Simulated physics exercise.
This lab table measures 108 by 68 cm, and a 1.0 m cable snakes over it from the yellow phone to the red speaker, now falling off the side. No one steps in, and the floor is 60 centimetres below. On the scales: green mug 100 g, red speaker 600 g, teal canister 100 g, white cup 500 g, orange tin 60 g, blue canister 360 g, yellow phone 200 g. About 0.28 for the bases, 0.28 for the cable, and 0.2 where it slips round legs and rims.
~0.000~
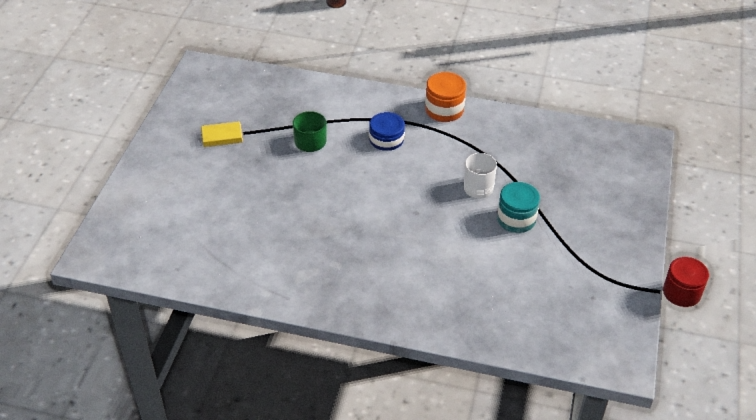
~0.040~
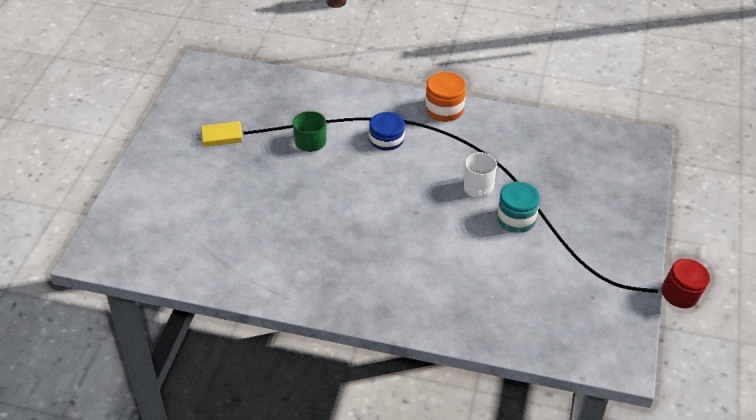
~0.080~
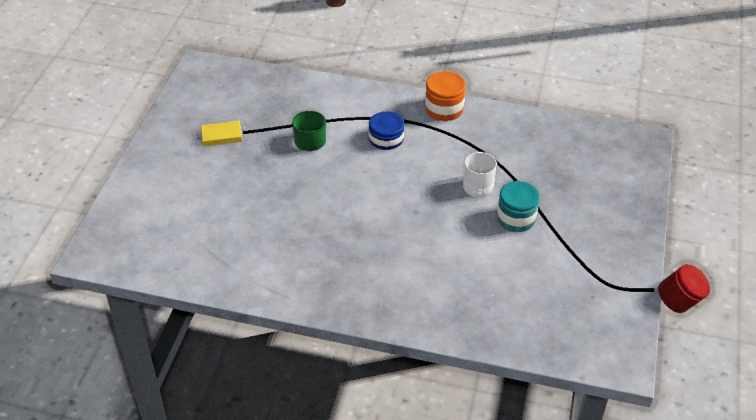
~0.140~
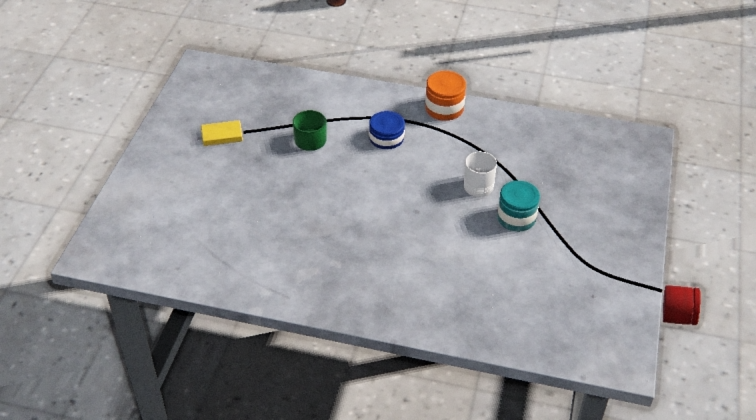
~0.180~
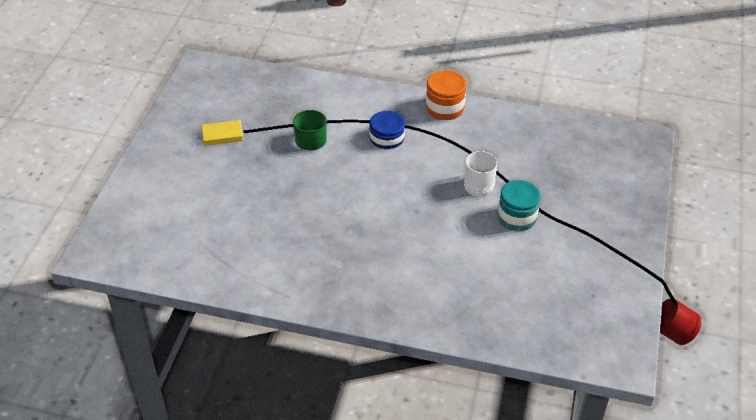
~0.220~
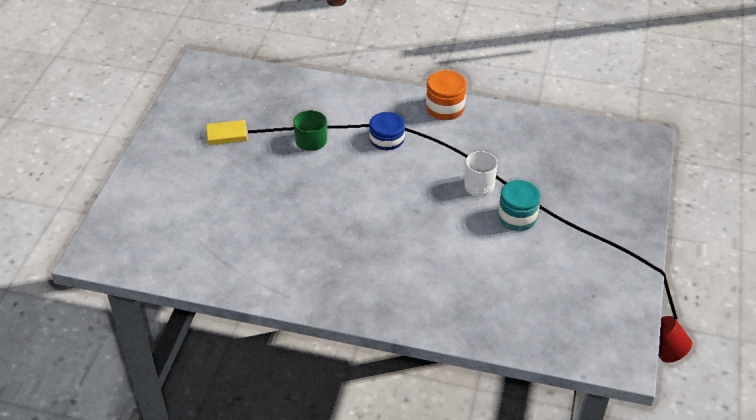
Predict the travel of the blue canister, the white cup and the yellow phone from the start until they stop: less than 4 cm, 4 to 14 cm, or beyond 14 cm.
One by one: The blue canister ends up mid-range, the white cup ends up nearly in place, the yellow phone ends up well away.
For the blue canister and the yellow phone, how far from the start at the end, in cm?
The blue canister moves about 8 cm, while the yellow phone goes over the edge.
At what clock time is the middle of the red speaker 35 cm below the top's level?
It happens at 0.38 seconds on the clock.
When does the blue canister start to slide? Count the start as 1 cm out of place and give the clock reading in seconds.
For the blue canister, 0.26 seconds.
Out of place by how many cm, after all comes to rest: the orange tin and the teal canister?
For the orange tin it's 0 cm, while the teal canister comes to 0 cm.
After 0.5 s, the cable's tail end at (393, 136); yellow phone 31 cm off its start, blue canister 7 cm off its start, red speaker over the edge.
After 0.7 s, the cable's tail end at (632, 174); yellow phone 79 cm off its start, blue canister 7 cm off its start, red speaker over the edge.
After 1.0 s, the cable has left the top; yellow phone over the edge, blue canister 7 cm off its start at (383, 147), red speaker over the edge.
After 1.2 s, the cable has left the top; yellow phone over the edge, blue canister 7 cm off its start, red speaker over the edge.
After 2.4 s, the cable has left the top; yellow phone over the edge, blue canister 7 cm off its start at (383, 147), white cup 0 cm off its start at (482, 162), red speaker over the edge.
